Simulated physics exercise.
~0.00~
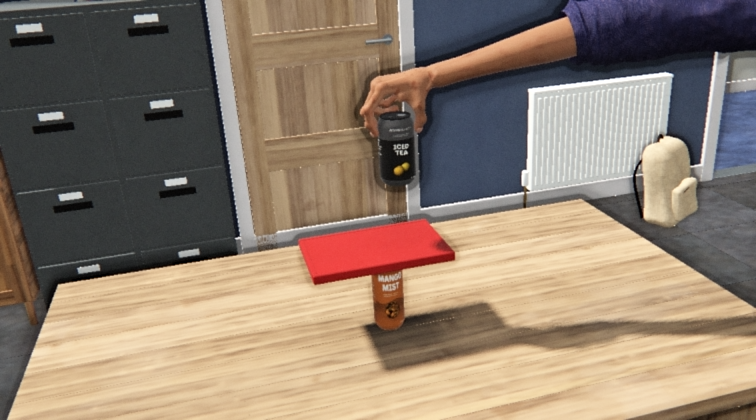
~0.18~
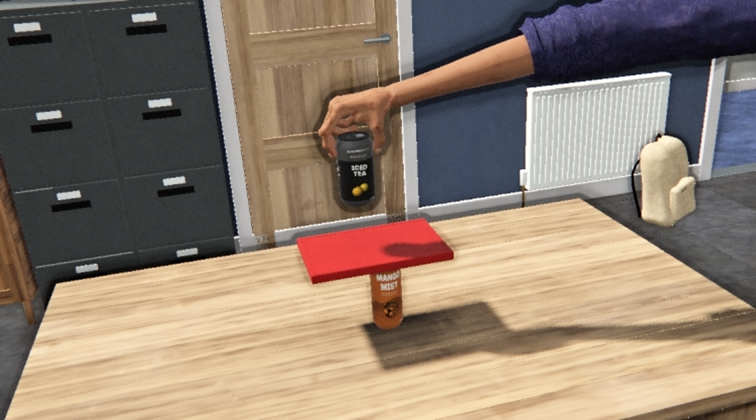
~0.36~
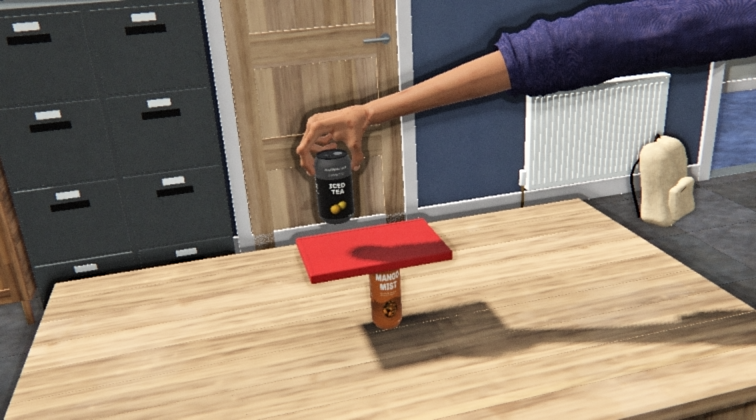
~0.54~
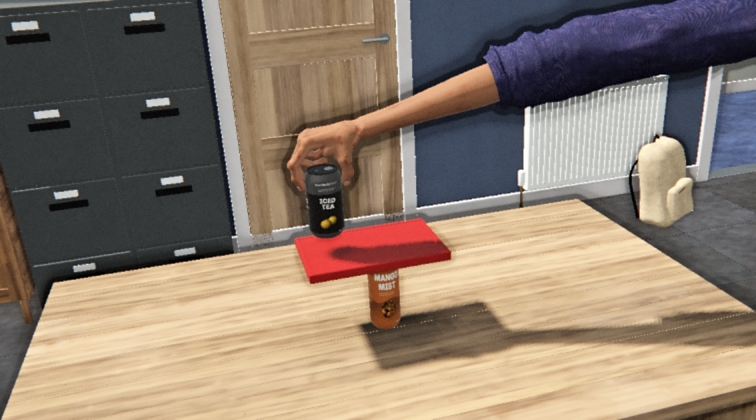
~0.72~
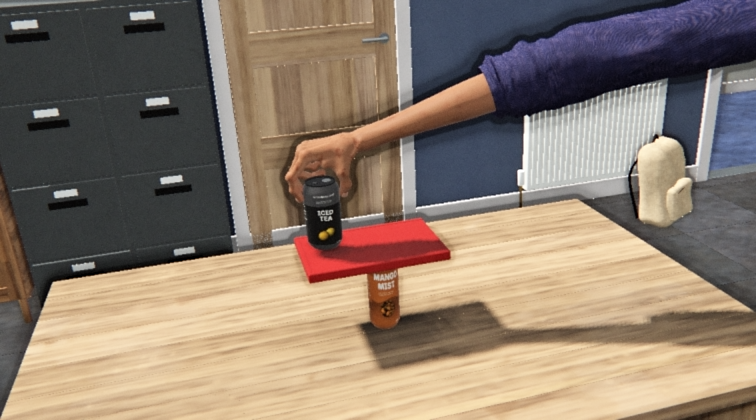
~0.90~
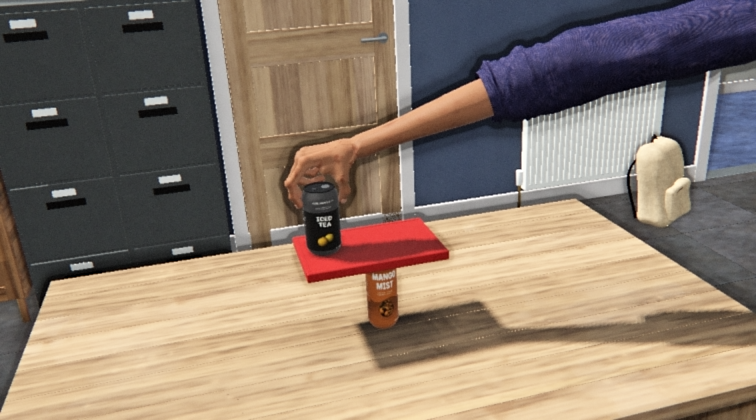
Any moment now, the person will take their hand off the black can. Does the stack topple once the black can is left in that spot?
Yes, the stack is unstable.
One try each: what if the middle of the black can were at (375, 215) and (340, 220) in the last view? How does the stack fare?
Try one: The stack remains standing; try two: The stack collapses.
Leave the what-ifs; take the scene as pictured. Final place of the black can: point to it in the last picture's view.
About (289, 324).
Around 1.30 s, black can now fallen; red lid rocked 72° from its first pose.
Around 1.50 s, red lid now fallen.
Finally (2.0 s), fallen, red lid and black can; orange can still in place. Final places as the last picture's camera would see them, black can near (288, 324). The stack gives way.
